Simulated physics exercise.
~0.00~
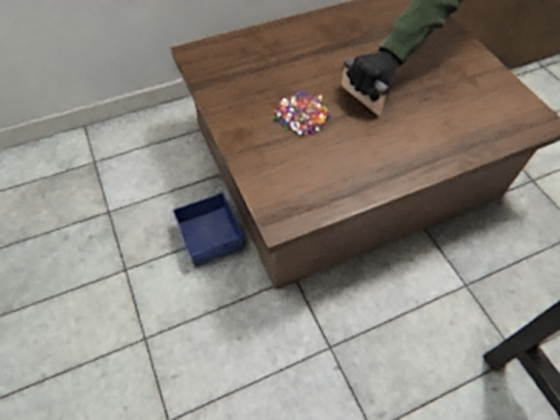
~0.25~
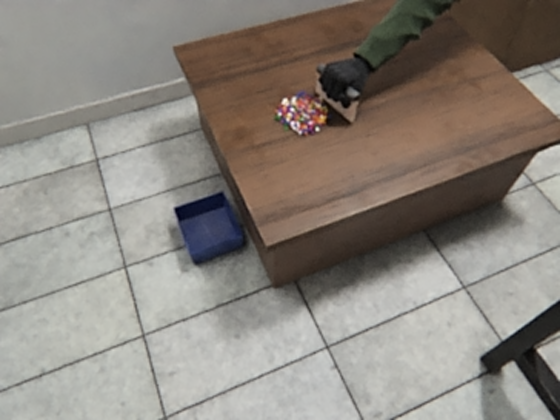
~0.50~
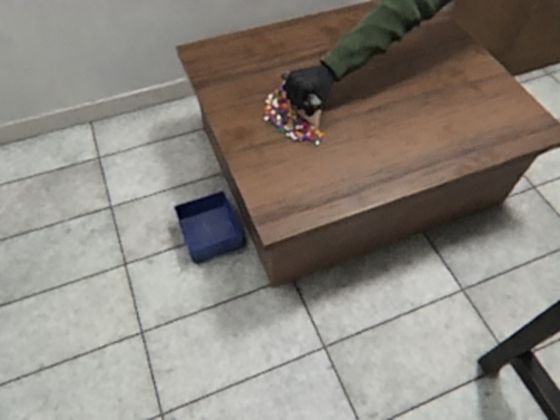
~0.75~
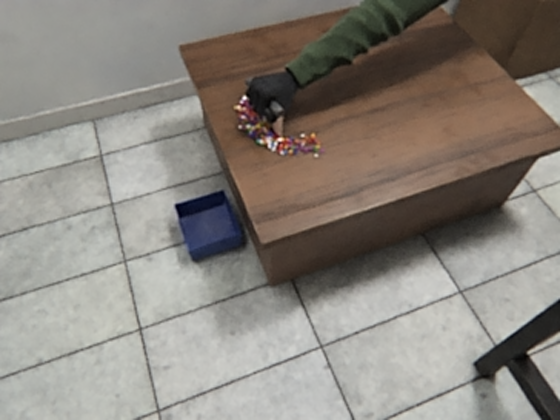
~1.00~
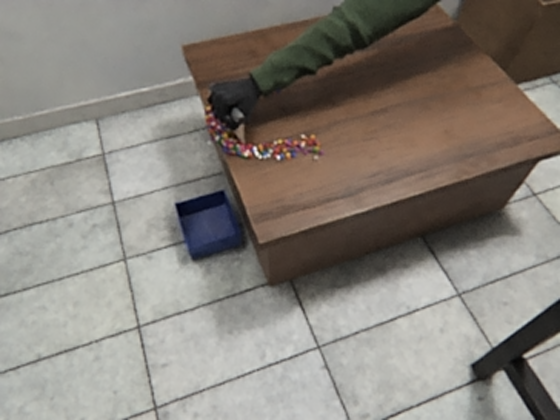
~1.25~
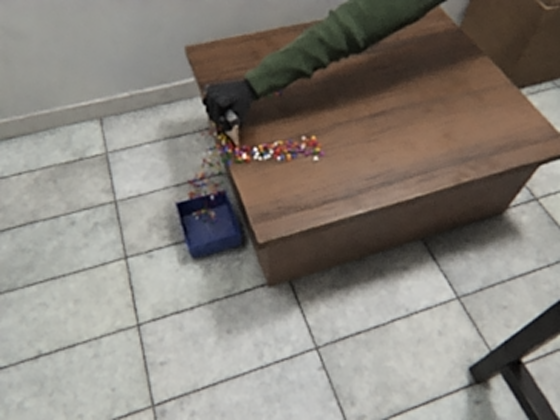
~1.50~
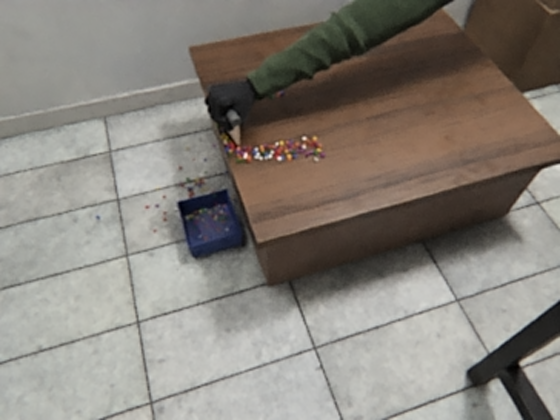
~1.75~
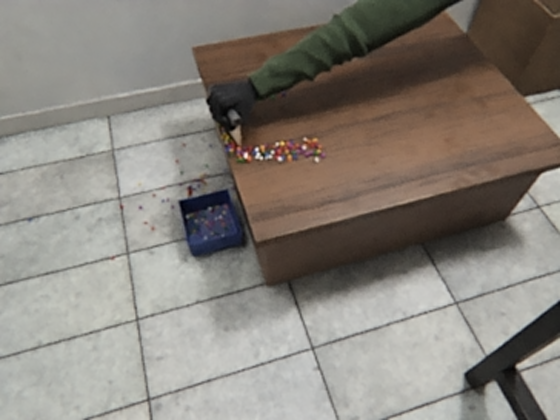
At first, a black-gloved hand in a green sleeve holds a small scraper on a brown wooden table, just right of a pile of colorful beads, while an open blue tin sits on the tiled floor below. The hand slides the scraper left into the pile and pushes it along, stretching the beads into a curved trail. It reaches the table's left edge and stops, and beads spill over the side. Some drop into the tin, while others miss and scatter across the tiles. In the end, the scraper stays at the edge, with about half the beads still on the tabletop.
